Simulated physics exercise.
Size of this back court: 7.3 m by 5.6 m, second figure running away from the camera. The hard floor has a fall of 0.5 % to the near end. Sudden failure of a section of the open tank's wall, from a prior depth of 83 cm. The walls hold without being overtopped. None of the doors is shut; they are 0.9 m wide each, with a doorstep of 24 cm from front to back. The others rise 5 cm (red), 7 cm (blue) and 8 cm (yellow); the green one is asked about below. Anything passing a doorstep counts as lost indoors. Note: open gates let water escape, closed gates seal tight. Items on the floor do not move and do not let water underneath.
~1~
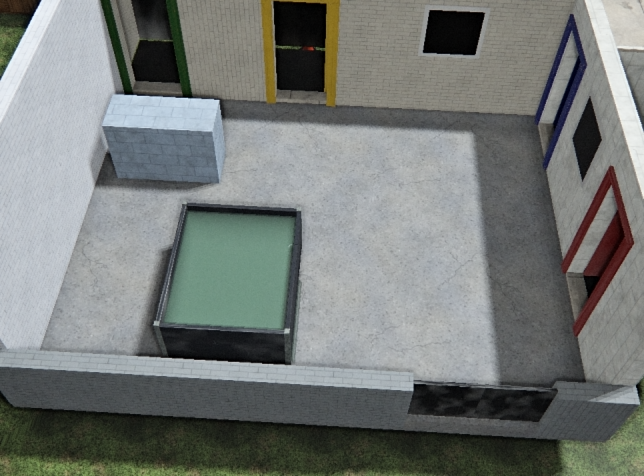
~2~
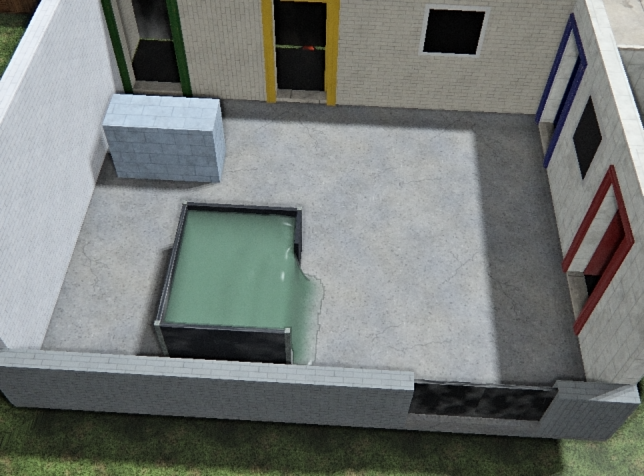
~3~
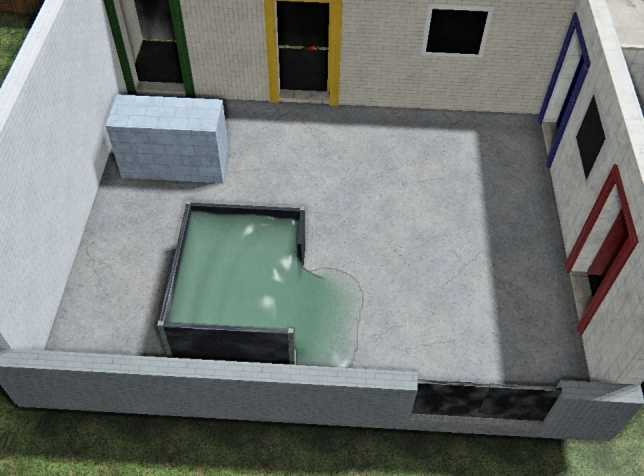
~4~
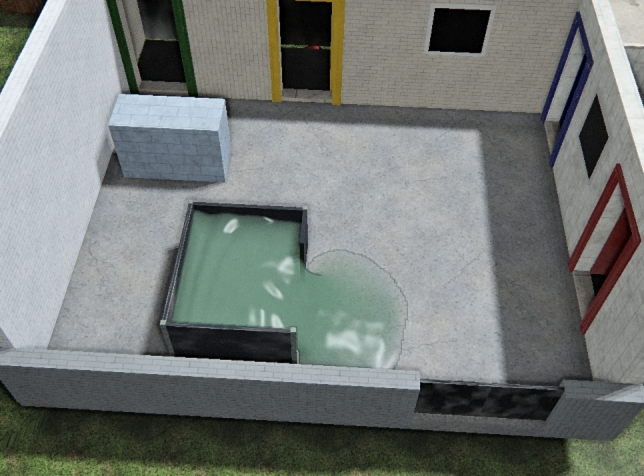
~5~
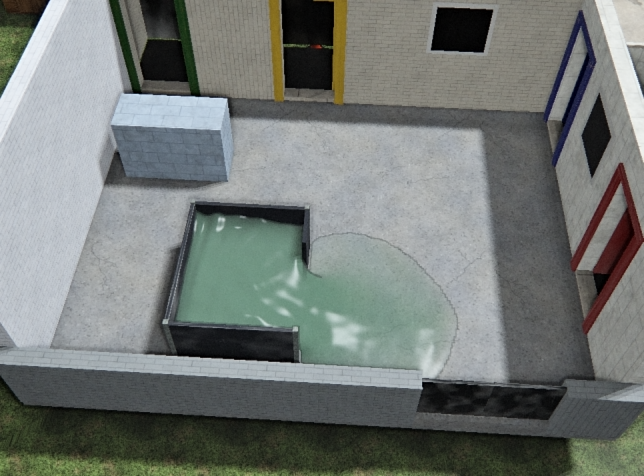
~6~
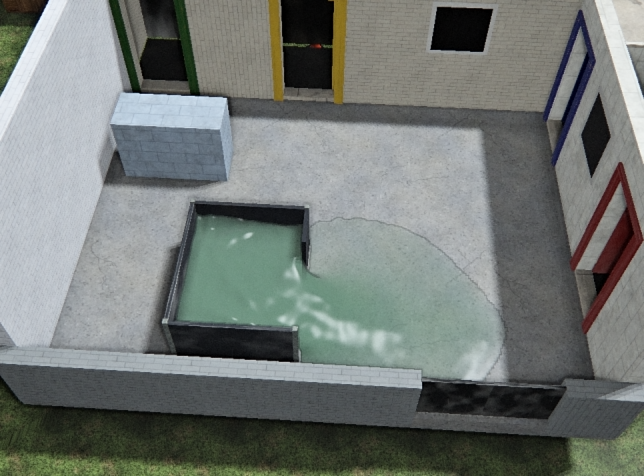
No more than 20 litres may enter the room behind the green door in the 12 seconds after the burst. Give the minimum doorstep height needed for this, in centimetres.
Roughly 7.5 centimetres.
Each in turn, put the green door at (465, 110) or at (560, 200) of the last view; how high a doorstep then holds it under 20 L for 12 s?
Minimums: About 16 cm and 9.5 cm.
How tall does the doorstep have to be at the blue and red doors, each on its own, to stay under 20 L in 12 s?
About 13.5 cm at blue and 25 cm at red.
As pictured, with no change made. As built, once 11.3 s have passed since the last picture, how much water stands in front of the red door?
Depth: Near 5.0 cm.
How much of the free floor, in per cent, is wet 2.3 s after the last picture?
About 40 per cent.
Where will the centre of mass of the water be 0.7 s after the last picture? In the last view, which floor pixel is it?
(340, 319) or so.
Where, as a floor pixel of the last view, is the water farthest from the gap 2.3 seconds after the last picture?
Near (540, 112).
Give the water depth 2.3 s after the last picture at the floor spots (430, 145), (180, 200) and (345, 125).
First 1, then 0, then 0 cm.
Then, 0.7 s after the last picture water covers 35 % of the floor, deepest (57 cm) near (594, 411); it has not reached the green door.
Then, 2.3 s after the last picture water covers 40 % of the floor, deepest (31 cm) near (592, 398); it has not reached the green door.
Then, 11.3 s after the last picture water covers 95 % of the floor, deepest (10 cm) near (149, 384); 9 cm at the green door, 1 litre in over its 11 cm doorstep.
At the green door as built, the water peaked near 12 cm, 8.3 s after the last picture.
Run again over the same 12 s with other heights there, 31 litres in over 6.5 cm, 8 litres over 9 cm. The limit of 20 litres is kept from about 7.5 cm up.
